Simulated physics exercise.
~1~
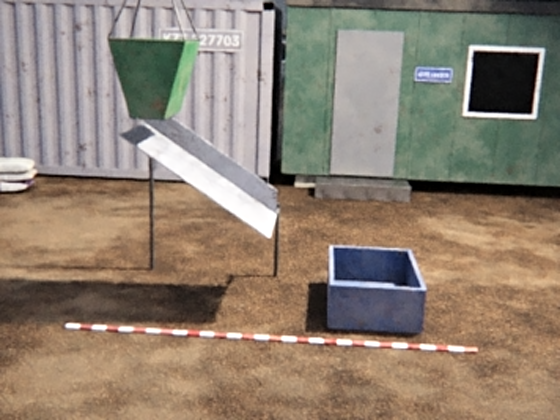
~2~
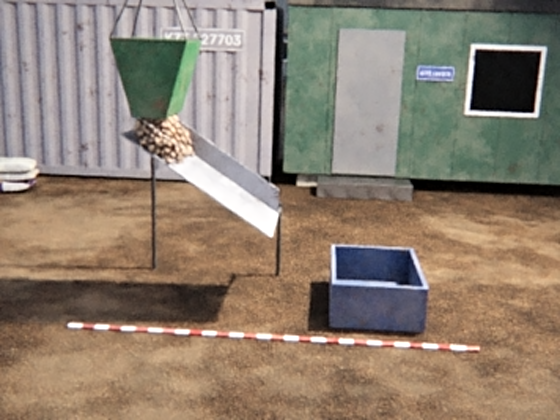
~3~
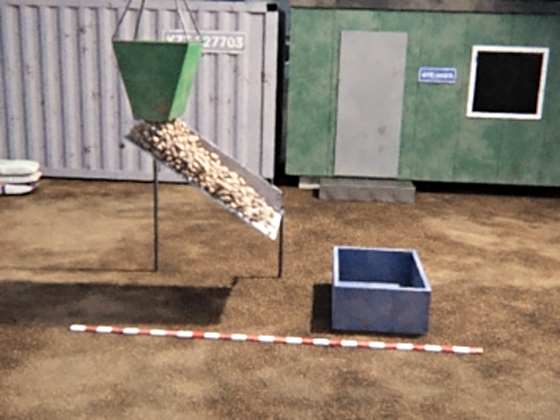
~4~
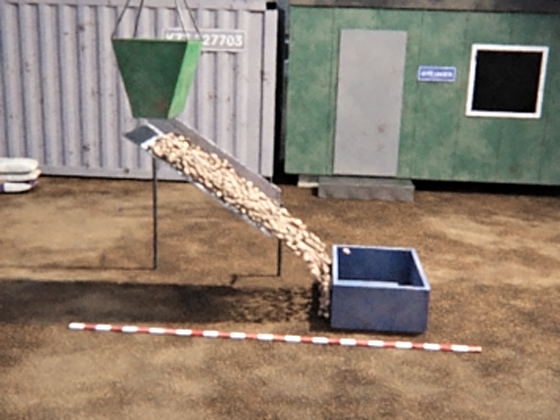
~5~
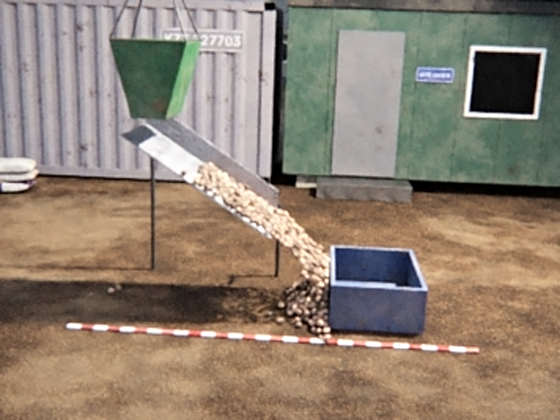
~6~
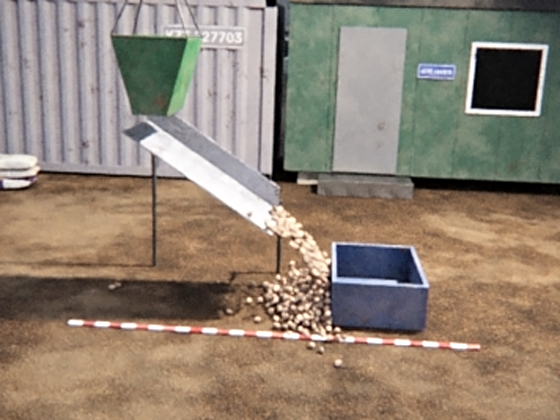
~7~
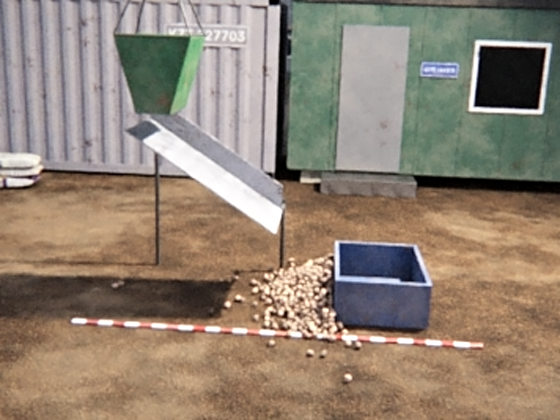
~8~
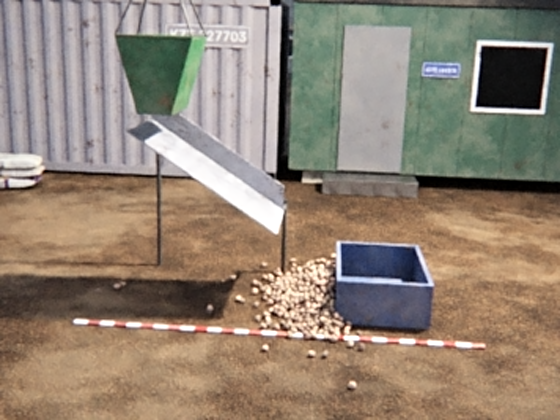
In the video, pale rounded stones drop from a hanging green skip onto a sloping metal slide and run down to the right, spilling off its lower end just short of an open blue bin and settling in a heap on the ground against its left side.
